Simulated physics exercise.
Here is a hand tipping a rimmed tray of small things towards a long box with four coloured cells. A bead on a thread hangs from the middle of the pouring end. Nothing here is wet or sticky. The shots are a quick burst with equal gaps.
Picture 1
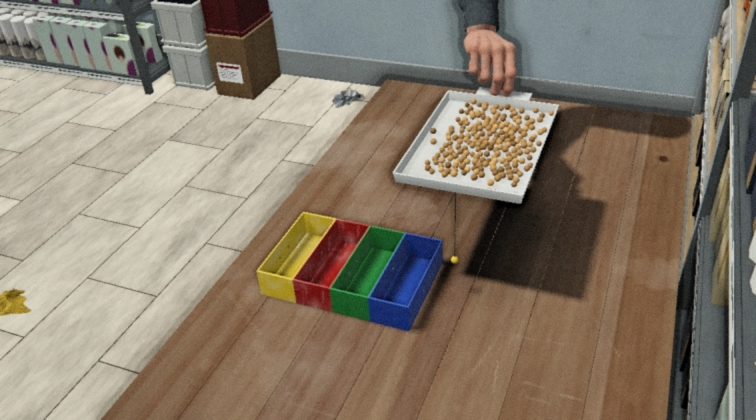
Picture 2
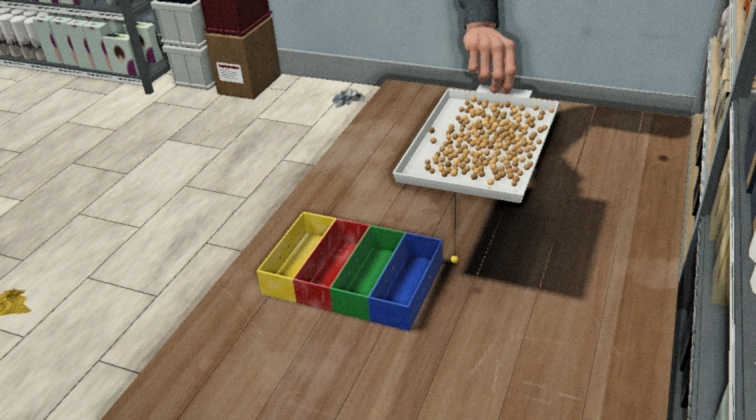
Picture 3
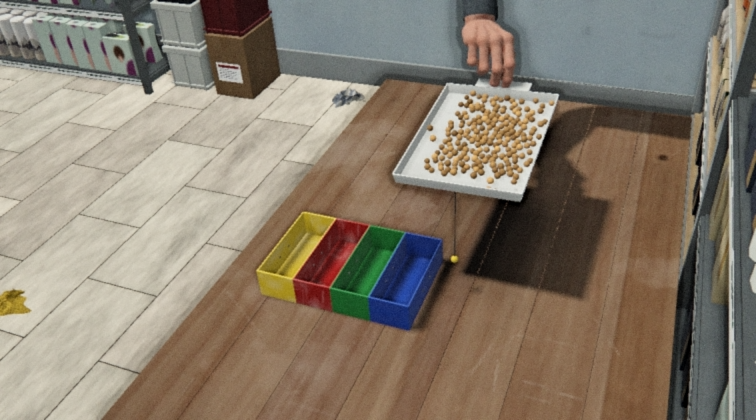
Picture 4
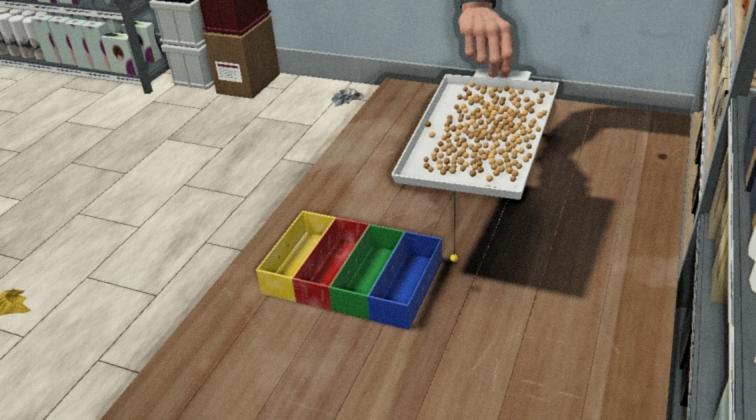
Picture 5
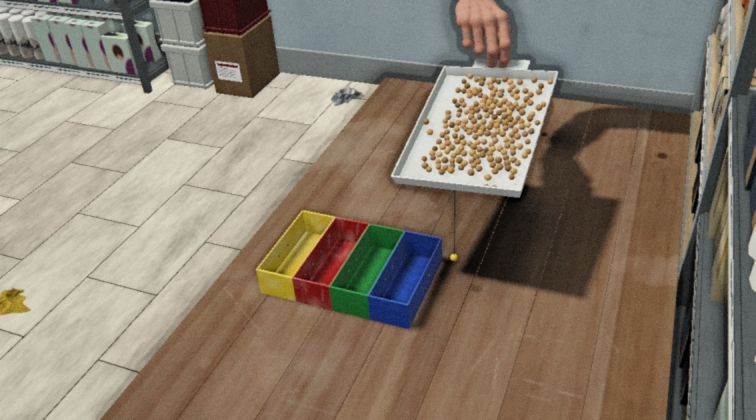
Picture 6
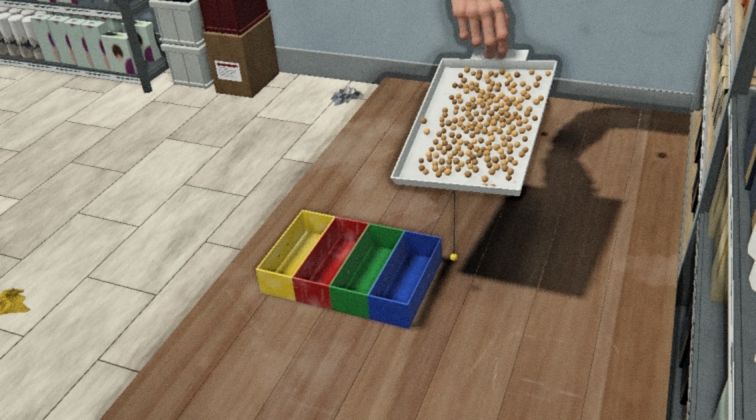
In a shop-like room with pale floor tiles and shelving at both sides, a brown plank surface is seen from above at an angle by a still camera. A hand at the top holds a white rimmed tray of small round tan beads, above and right of a box with yellow, red, green and blue cells, a yellow bead hanging between. The hand gradually raises the tray's far end, steepening its tilt, while the beads shift slightly.
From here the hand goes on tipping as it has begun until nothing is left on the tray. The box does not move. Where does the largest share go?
It favours the blue compartment.
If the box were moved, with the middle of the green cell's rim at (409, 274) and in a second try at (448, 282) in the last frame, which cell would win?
One: The green cell. Two: The cell in red.
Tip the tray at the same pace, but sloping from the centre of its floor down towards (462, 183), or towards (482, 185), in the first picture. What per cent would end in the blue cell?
In turn 20 and 0 in a hundred.
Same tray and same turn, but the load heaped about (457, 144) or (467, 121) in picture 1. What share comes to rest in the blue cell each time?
The first gives 60 %, the second 50 %.
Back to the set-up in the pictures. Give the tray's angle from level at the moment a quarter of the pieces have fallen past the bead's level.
Roughly 75°.
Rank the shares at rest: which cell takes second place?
It is the green one.
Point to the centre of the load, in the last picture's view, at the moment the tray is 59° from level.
At about (425, 171).
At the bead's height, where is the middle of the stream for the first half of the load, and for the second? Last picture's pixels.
Early half (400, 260), late half (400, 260).
Shortly afterwards, tray tipped steeply; the bulk on the tray; only a few in the blue cell; only a few in the green cell; a little falling or outside the box.
Next, tray tipped right over; near a quarter on the tray; near a third in the blue cell; near a quarter in the green cell; only a few in the red cell; near a quarter falling or outside the box.
Some moments later, tray tipped past a quarter turn; near half in the blue cell; near a quarter in the green cell; only a few in the red cell; only a few in the yellow cell; near a quarter falling or outside the box.
In the end, tray tipped past a quarter turn; near half in the blue cell; near a quarter in the green cell; only a few in the red cell; only a few in the yellow cell; near a quarter outside the box.
